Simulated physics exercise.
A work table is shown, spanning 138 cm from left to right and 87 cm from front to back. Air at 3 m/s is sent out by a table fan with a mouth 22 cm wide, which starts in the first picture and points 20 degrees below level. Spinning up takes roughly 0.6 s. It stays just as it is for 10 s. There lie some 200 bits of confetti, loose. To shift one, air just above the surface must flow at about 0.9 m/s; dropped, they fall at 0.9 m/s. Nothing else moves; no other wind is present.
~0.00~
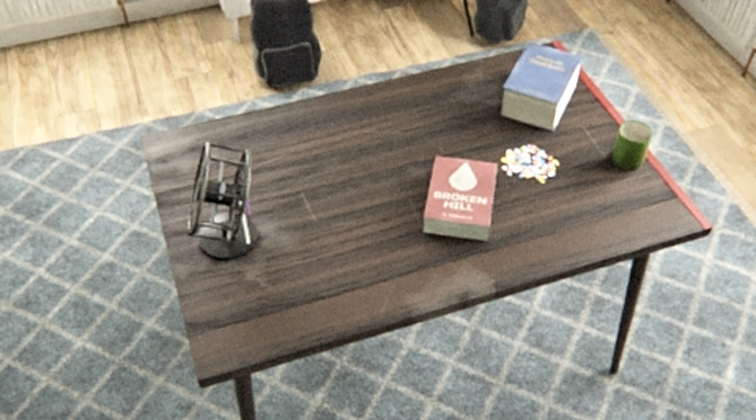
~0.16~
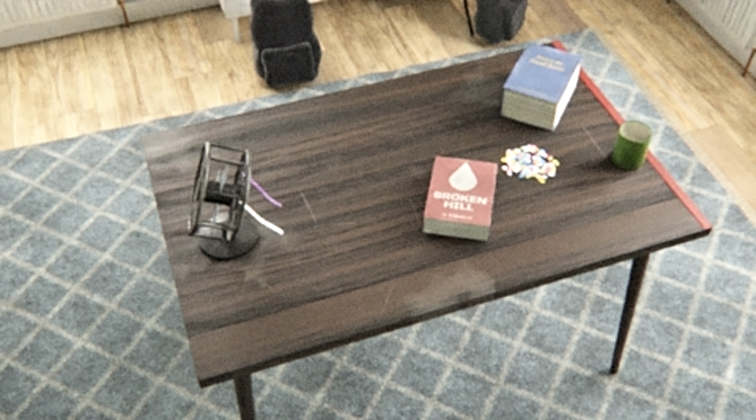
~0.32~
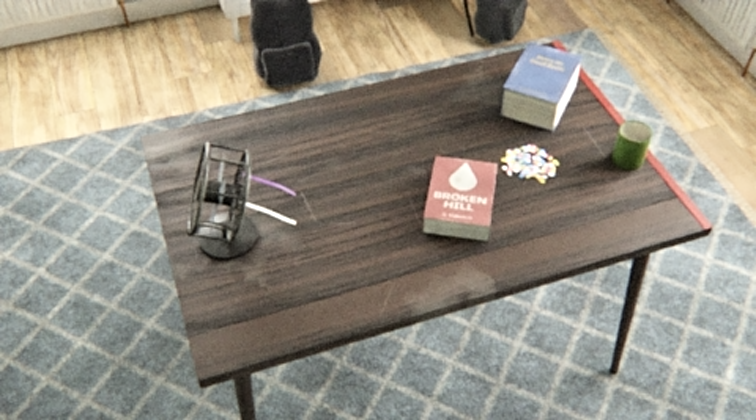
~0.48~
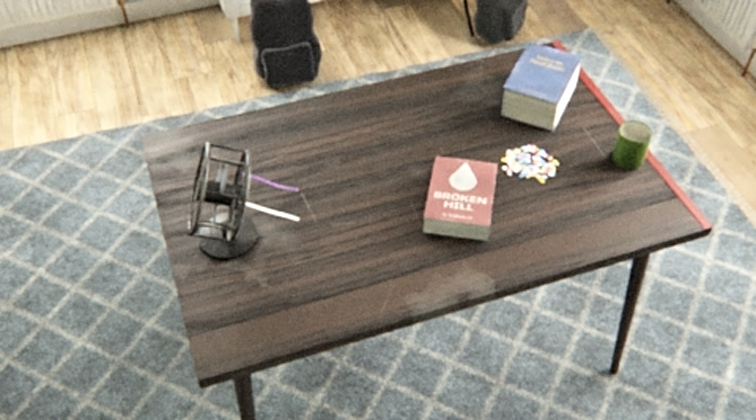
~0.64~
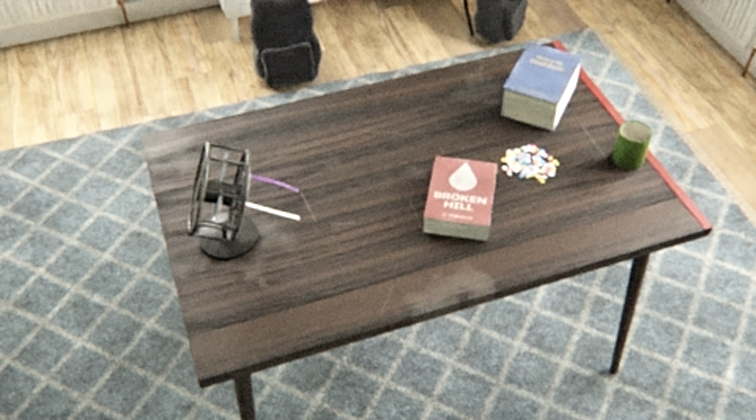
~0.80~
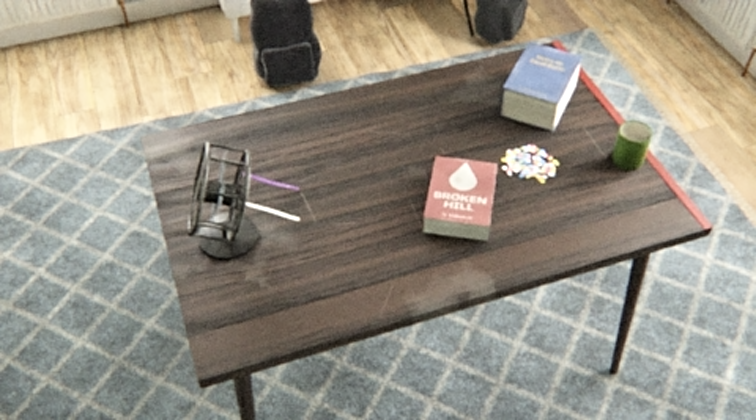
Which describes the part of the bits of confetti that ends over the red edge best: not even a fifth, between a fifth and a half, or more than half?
I think more than one in two will wind up past that edge.
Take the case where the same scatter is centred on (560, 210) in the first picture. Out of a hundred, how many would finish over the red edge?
Roughly 90 per cent.
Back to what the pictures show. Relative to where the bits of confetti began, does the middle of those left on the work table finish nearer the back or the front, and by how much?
Direction: Frontward; shift: About 15 cm.
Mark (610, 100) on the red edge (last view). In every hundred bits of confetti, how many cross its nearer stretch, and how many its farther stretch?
I'd put near 70 percent on the nearer stretch and close to 0 percent on the farther one.
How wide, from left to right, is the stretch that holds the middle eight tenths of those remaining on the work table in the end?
Spread, left to right: Approx. 0 cm.
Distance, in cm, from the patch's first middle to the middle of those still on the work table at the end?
That works out close to 25 centimetres.
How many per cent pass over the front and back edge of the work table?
Roughly 5 per cent at the front edge and 1 per cent at the back edge.
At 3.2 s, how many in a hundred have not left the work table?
Near 40 %.
After 2.0 s the count stands so, 0 % are over the red edge; the middle of those still in play is near (535, 169).
After 3.2 s the count stands so, 56 % are over the red edge; the middle of those still in play is near (502, 198).
After 5.5 s the count stands so, 72 % are over the red edge; the middle of those still in play is near (492, 214).
After 10.0 s, at the end, 73 % are over the red edge; the middle of those still in play is near (495, 221).
